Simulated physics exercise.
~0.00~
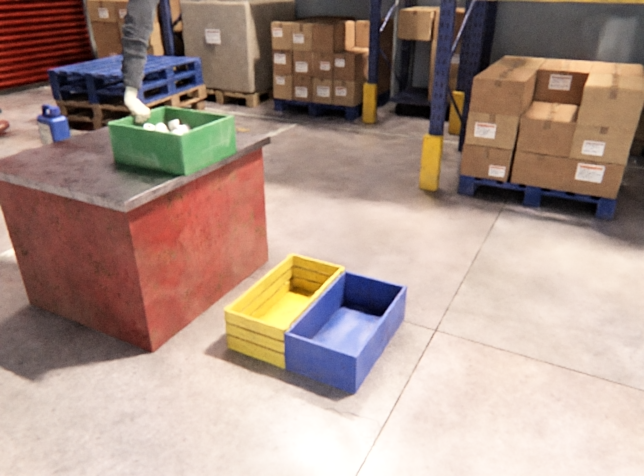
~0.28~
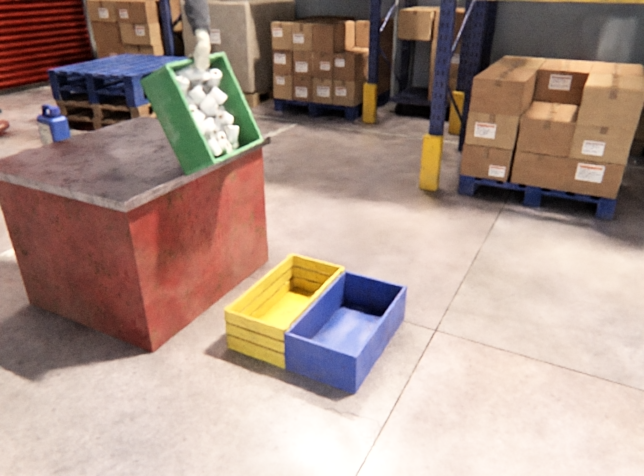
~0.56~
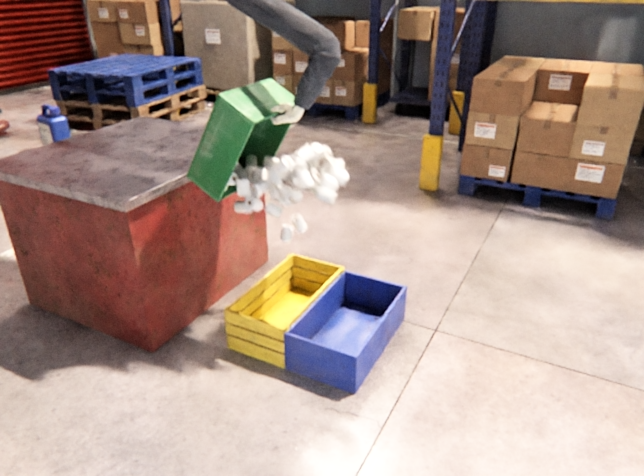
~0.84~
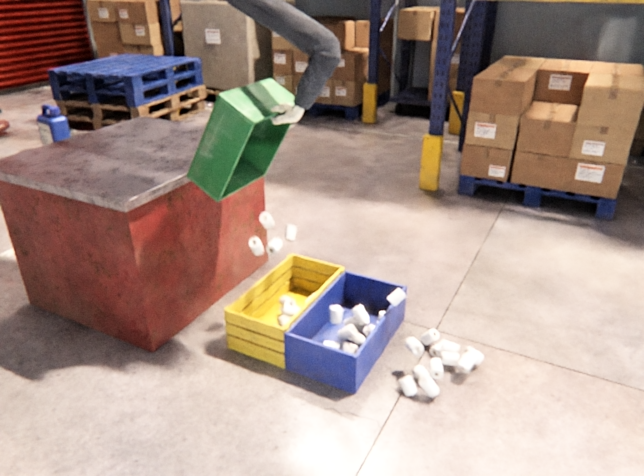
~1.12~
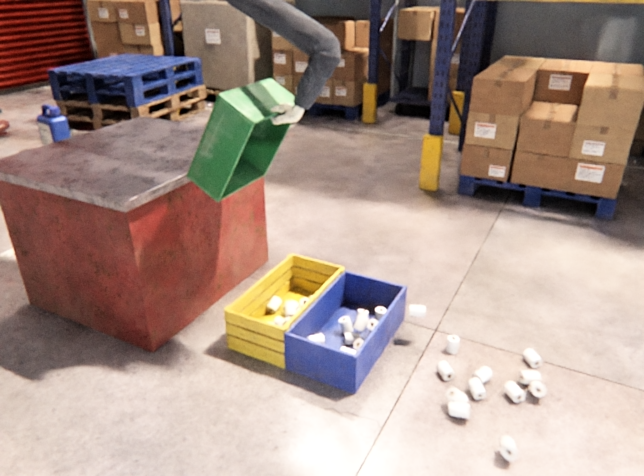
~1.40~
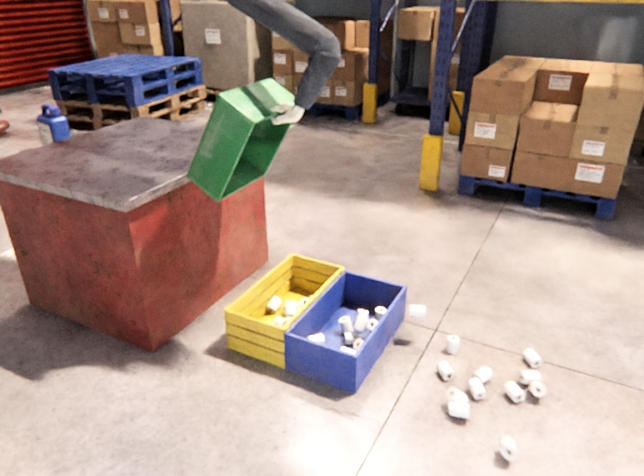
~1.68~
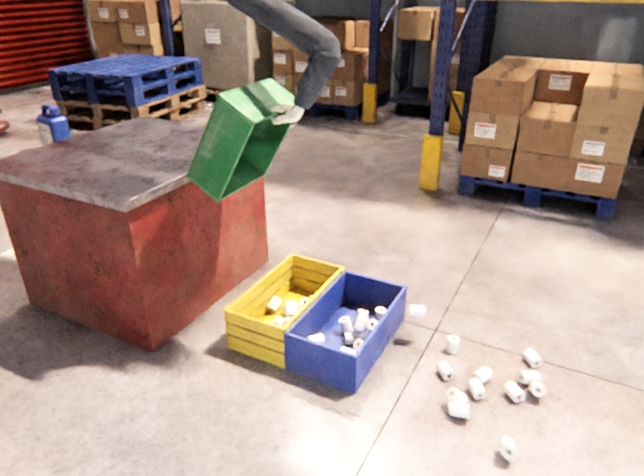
Green box tipped over a bench edge by a gripping arm, spilling white rolls into yellow and blue containers and across the floor.
